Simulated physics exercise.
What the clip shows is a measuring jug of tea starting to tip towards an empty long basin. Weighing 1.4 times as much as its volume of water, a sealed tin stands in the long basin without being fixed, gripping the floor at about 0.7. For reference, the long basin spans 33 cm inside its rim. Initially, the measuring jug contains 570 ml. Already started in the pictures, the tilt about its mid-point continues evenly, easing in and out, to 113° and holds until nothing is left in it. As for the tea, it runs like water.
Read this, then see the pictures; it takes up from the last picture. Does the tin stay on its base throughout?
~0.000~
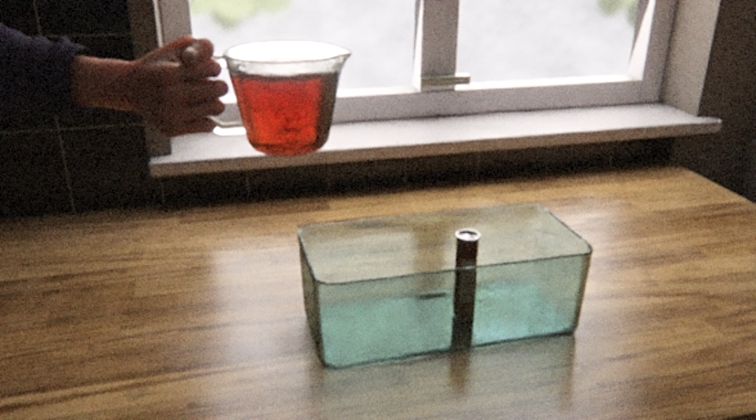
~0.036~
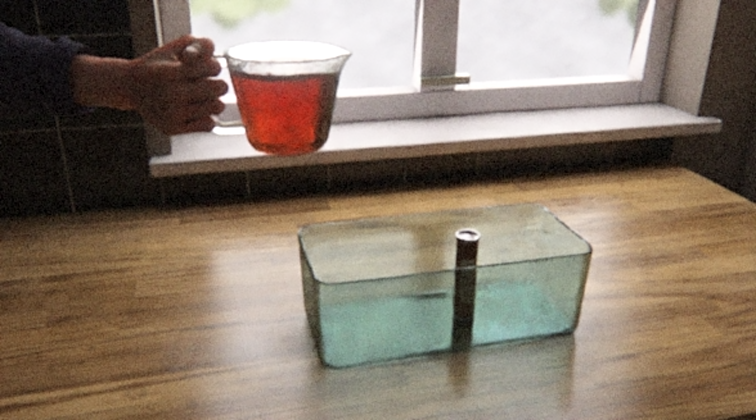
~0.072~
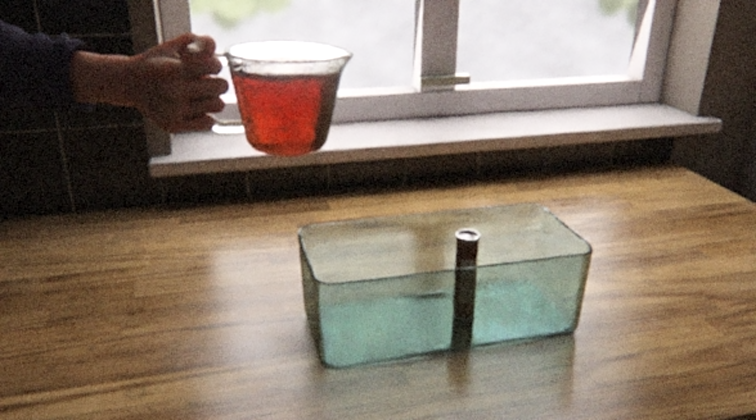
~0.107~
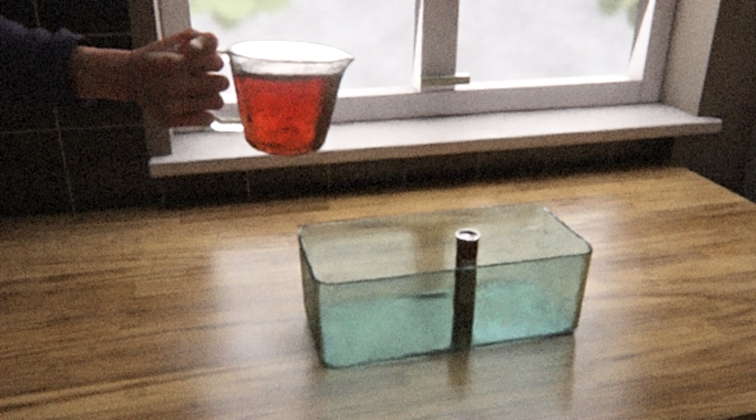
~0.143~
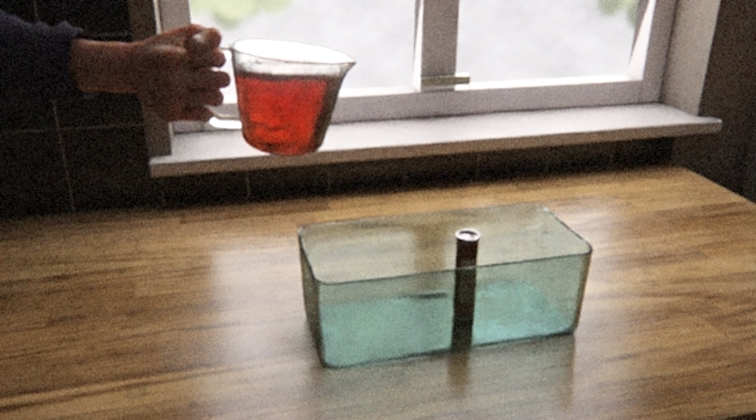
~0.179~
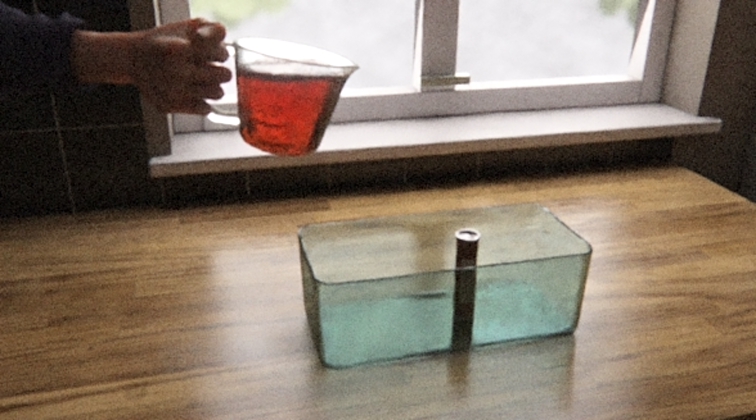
Yes, it stays on its base.
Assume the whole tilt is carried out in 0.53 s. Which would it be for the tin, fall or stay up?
Outcome - the tin remains standing.
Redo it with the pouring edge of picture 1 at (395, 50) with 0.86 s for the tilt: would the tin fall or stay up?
It tumbles.
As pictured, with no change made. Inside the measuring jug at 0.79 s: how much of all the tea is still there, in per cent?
5 per cent or thereabouts.
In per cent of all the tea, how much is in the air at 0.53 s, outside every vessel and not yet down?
I'd put it at about 34 percent.
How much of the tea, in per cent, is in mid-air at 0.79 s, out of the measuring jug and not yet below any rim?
In-air share: About 16 %.
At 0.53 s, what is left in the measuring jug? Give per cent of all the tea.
Roughly 60 percent.
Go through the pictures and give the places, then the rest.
In the first frame, it leans 0°; its right rim is at (352, 50); the tea meets the walls at (231, 67) and (338, 63); the long basin's rim runs from (306, 256) to (566, 227); the tin's top is at (468, 239).
In the second frame, it leans 0°; its right rim is at (352, 51); the tea meets the walls at (231, 67) and (337, 63).
In the third frame, it leans 2°; its right rim is at (354, 52); the tea meets the walls at (231, 67) and (338, 64).
In the fourth frame, it leans 4°; its right rim is at (355, 55); the tea meets the walls at (234, 66) and (339, 65).
In the fifth frame, it leans 8°; its right rim is at (357, 59); the tea meets the walls at (236, 66) and (342, 66).
In the sixth frame, it leans 12°; its right rim is at (360, 64); the tea meets the walls at (238, 67) and (346, 67).
By 0.53 s the tilt is 77° and 59 per cent is still to pour; the tin stands where it began.
By 0.79 s the tilt is 111° and 5 per cent is still to pour; the tin stands where it began.
By 1.07 s the tilt is 113° and 0 per cent is still to pour; the tin stands where it began.
By 1.36 s the tilt is 113° and 0 per cent is still to pour; the tin stands where it began.
At rest the tin stands where it began.
